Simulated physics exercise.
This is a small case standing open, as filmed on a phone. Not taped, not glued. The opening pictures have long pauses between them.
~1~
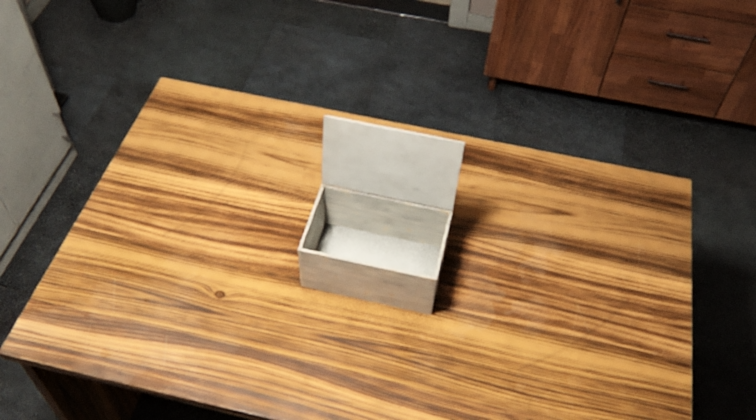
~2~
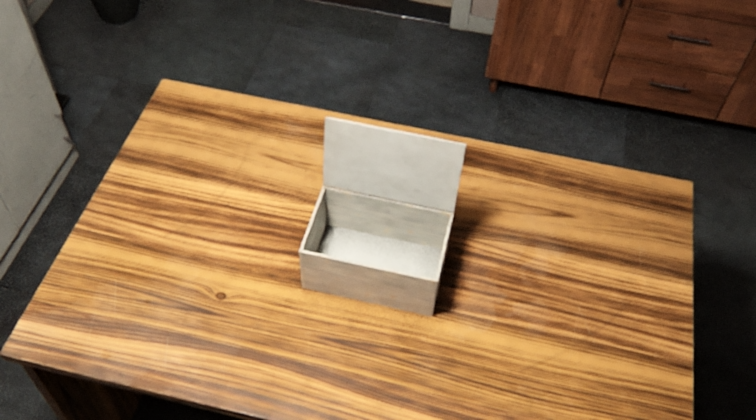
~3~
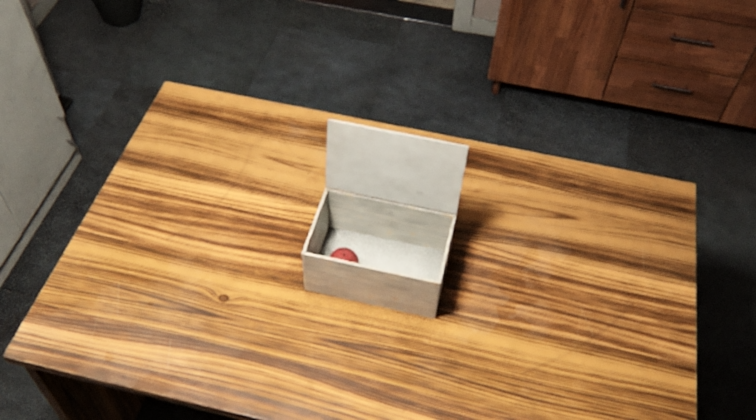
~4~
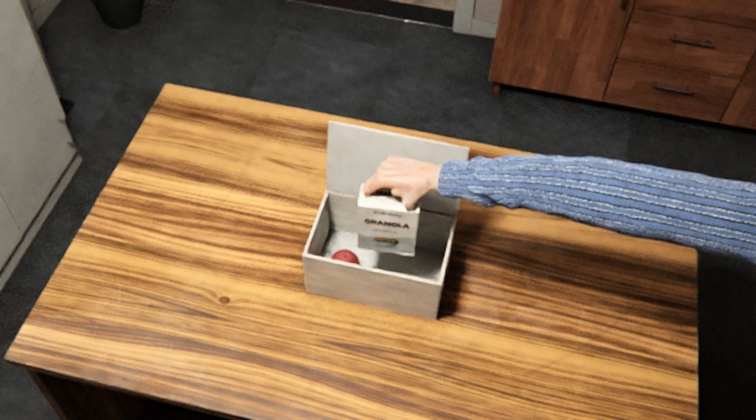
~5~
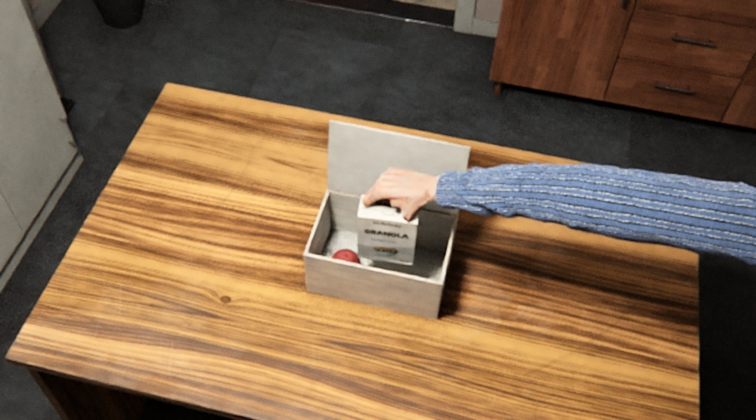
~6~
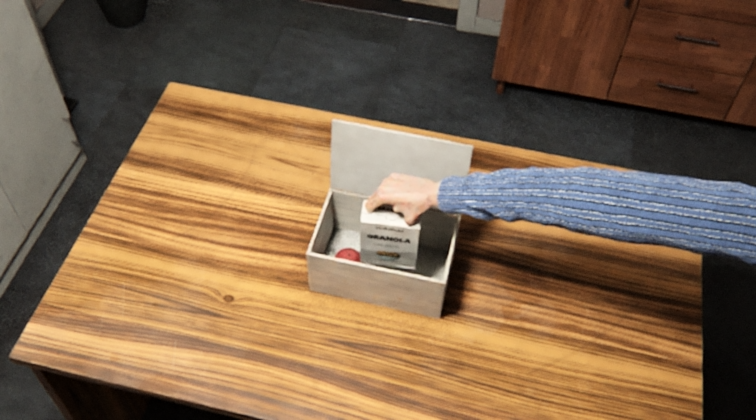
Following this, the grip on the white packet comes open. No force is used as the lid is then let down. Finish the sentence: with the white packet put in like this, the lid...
The lid stays ajar.
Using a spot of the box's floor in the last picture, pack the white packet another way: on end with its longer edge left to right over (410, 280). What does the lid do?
With this placement the lid is kept from closing.
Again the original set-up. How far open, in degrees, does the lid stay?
Measured angle - around 12°.
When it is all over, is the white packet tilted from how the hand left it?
The white packet stays as placed.
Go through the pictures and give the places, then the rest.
In the first picture, the last thing is not in view yet.
In the second picture, the last thing is not in view yet.
In the third picture, the last thing is not in view yet.
In the fourth picture, on its way; white packet (389, 221).
In the fifth picture, on its way; white packet (388, 231).
In the sixth picture, in place under the hand; white packet (390, 235).
Then, 0.90 s later than the last frame, lid starting down; white packet tilted by 6° near (410, 261); red apple moved a little.
Then, 1.70 s later than the last frame, lid 52° above the rim; white packet moved about its own width near (411, 259); red apple moved a little.
When it is over, lid 12° above the rim; moved from the start, white packet; red apple as before. End places, in pixels of the last picture, white packet near (411, 259).
